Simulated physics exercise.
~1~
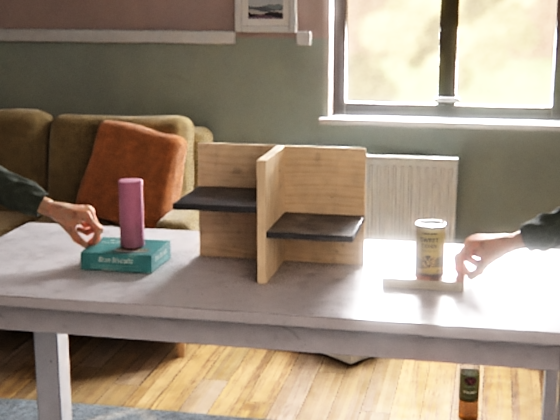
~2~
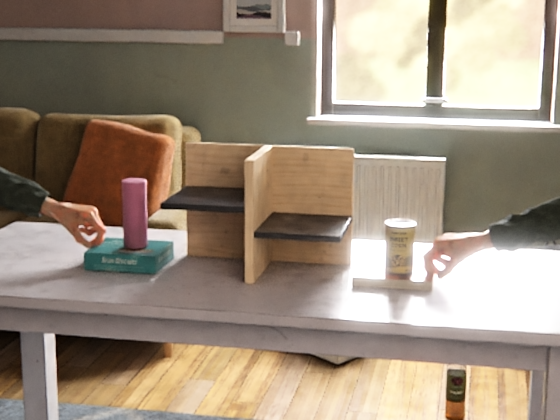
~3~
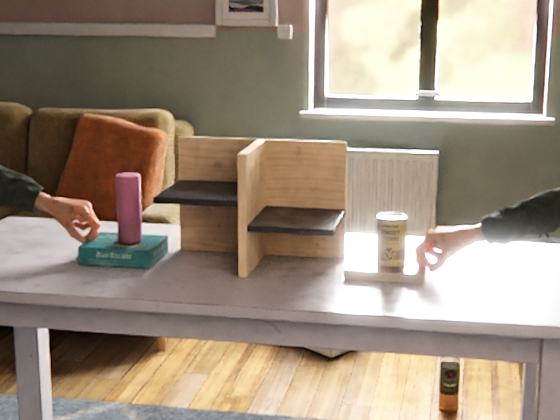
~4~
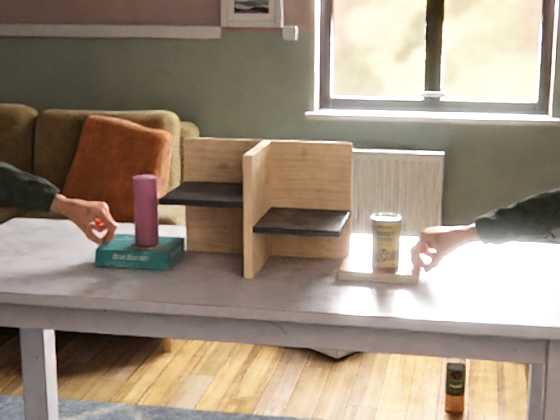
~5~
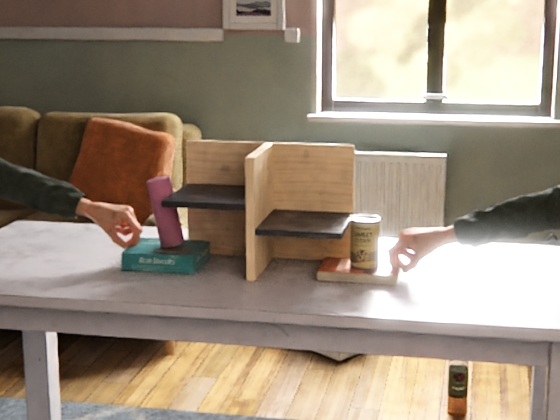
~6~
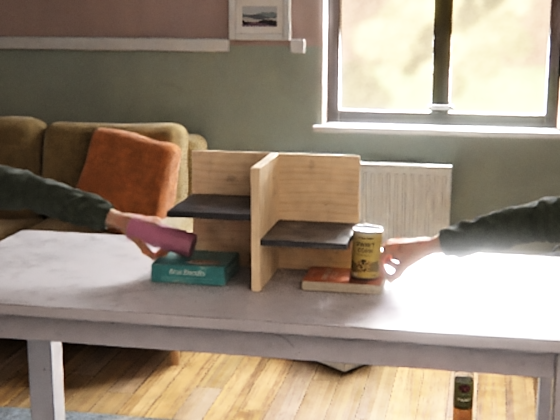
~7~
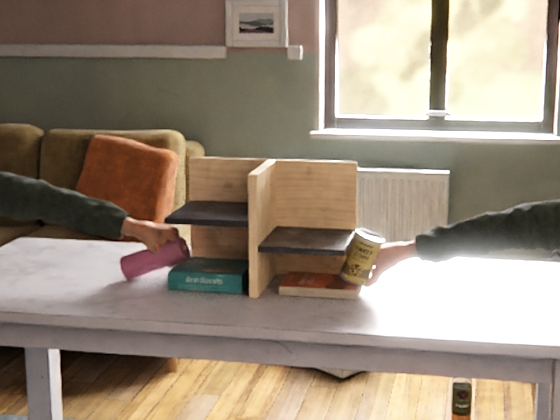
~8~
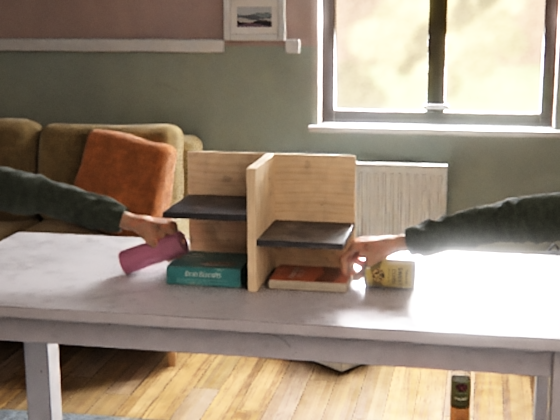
Two hands slide a turquoise packet carrying an upright pink candle from the left, and an orange book carrying a yellow tin from the right, across a pale table toward a wooden stand with two dark shelves. The slightly swaying view faces the table from the front, with a sofa and window behind. The candle meets the left shelf first, leans back, then topples onto its side by the hand. The tin catches on the right shelf, slips back and tilts as the book goes under. Finally, both carriers sit beneath the shelves while candle and tin lie knocked off outside.
